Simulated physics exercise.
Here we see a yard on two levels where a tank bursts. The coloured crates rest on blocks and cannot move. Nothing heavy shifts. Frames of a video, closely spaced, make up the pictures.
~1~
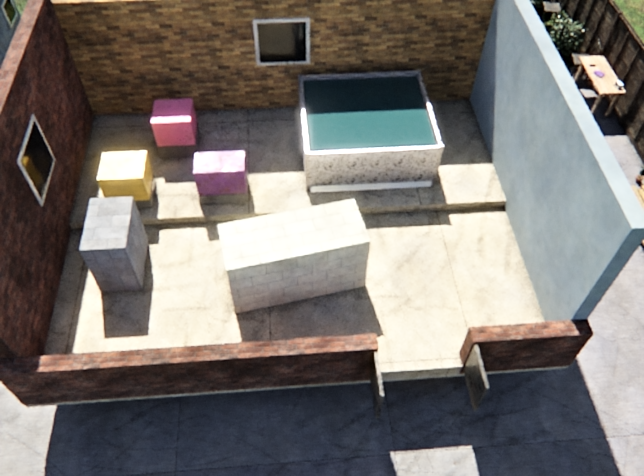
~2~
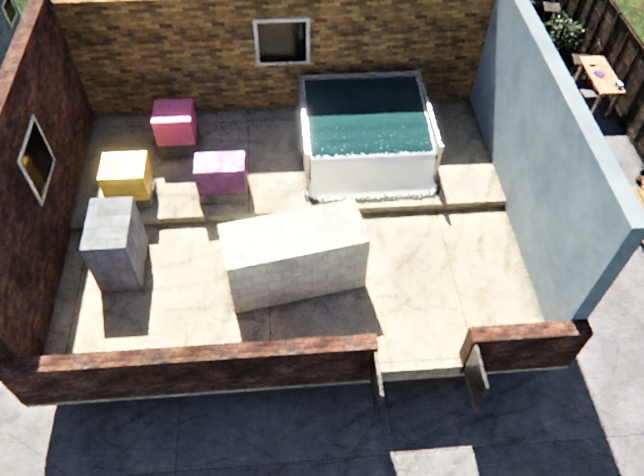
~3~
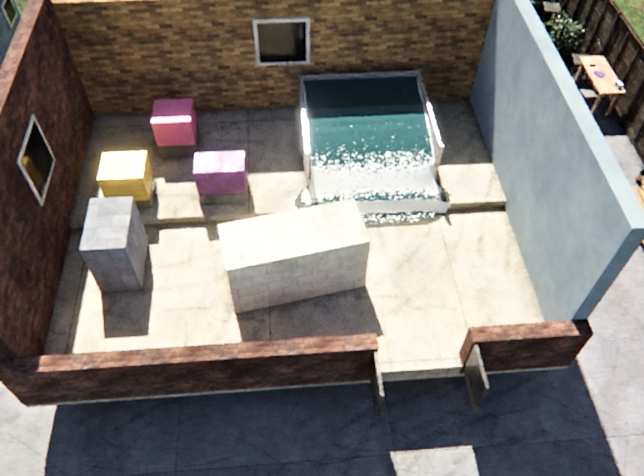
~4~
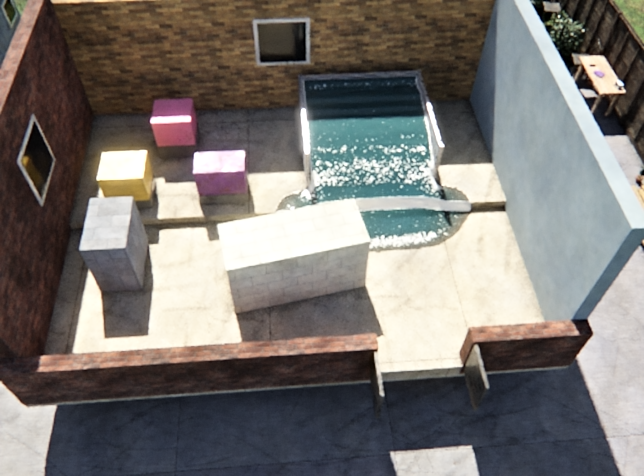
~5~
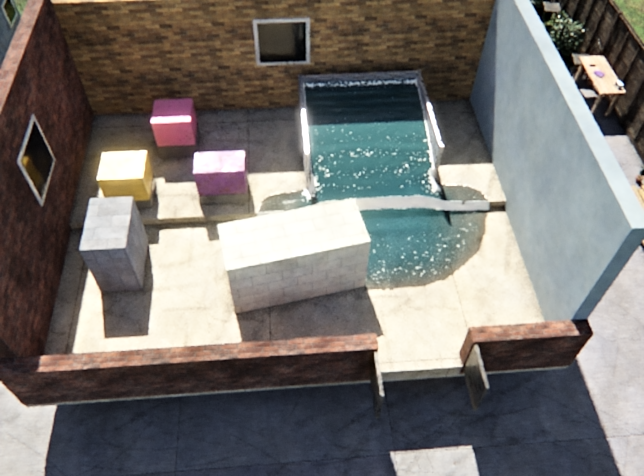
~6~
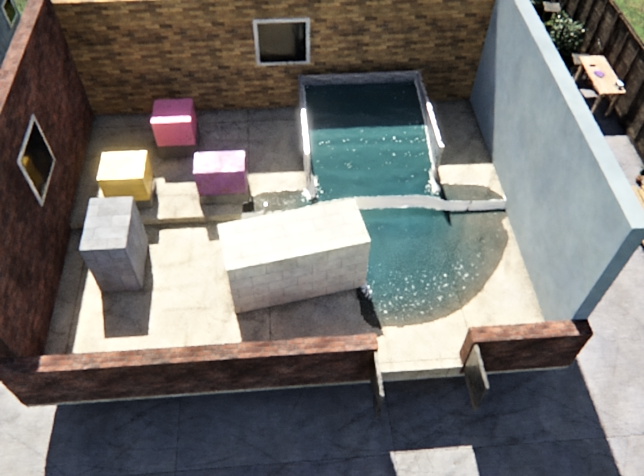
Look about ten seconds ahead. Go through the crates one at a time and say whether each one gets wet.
At the end, the yellow crate is protected. The pink crate is protected. The purple crate is protected.
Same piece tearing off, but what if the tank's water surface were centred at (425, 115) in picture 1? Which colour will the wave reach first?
That would be the yellow one.
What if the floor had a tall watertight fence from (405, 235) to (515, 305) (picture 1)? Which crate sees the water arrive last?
Looks like the one in pink.
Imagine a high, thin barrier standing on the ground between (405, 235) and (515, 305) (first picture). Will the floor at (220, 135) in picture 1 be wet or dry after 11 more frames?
At that place: Not flooded.
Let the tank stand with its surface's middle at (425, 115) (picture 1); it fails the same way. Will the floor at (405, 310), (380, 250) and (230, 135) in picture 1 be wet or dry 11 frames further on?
Submerged, submerged, untouched.
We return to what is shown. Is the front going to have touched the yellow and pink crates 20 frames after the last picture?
Lab note - yellow crate: Flood present, pink crate: Flood absent.
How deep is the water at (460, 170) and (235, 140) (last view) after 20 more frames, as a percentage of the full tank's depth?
First spot 0 percent, second 0 percent.
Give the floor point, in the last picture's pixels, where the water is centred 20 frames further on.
At about (355, 243).
A moment on, water covers 35 % of the floor; the yellow crate not reached, the pink crate not reached, the purple crate water round its plinth.
Next, water covers 45 % of the floor; the yellow crate not reached, the pink crate not reached, the purple crate water round its plinth.
Then, water covers 60 % of the floor; the yellow crate water round its plinth, the pink crate not reached, the purple crate water round its plinth.
Later, water covers 70 % of the floor; the yellow crate water round its plinth, the pink crate water round its plinth, the purple crate water round its plinth.
In the end, water covers 70 % of the floor; the yellow crate stayed above the water, the pink crate stayed above the water, the purple crate stayed above the water.
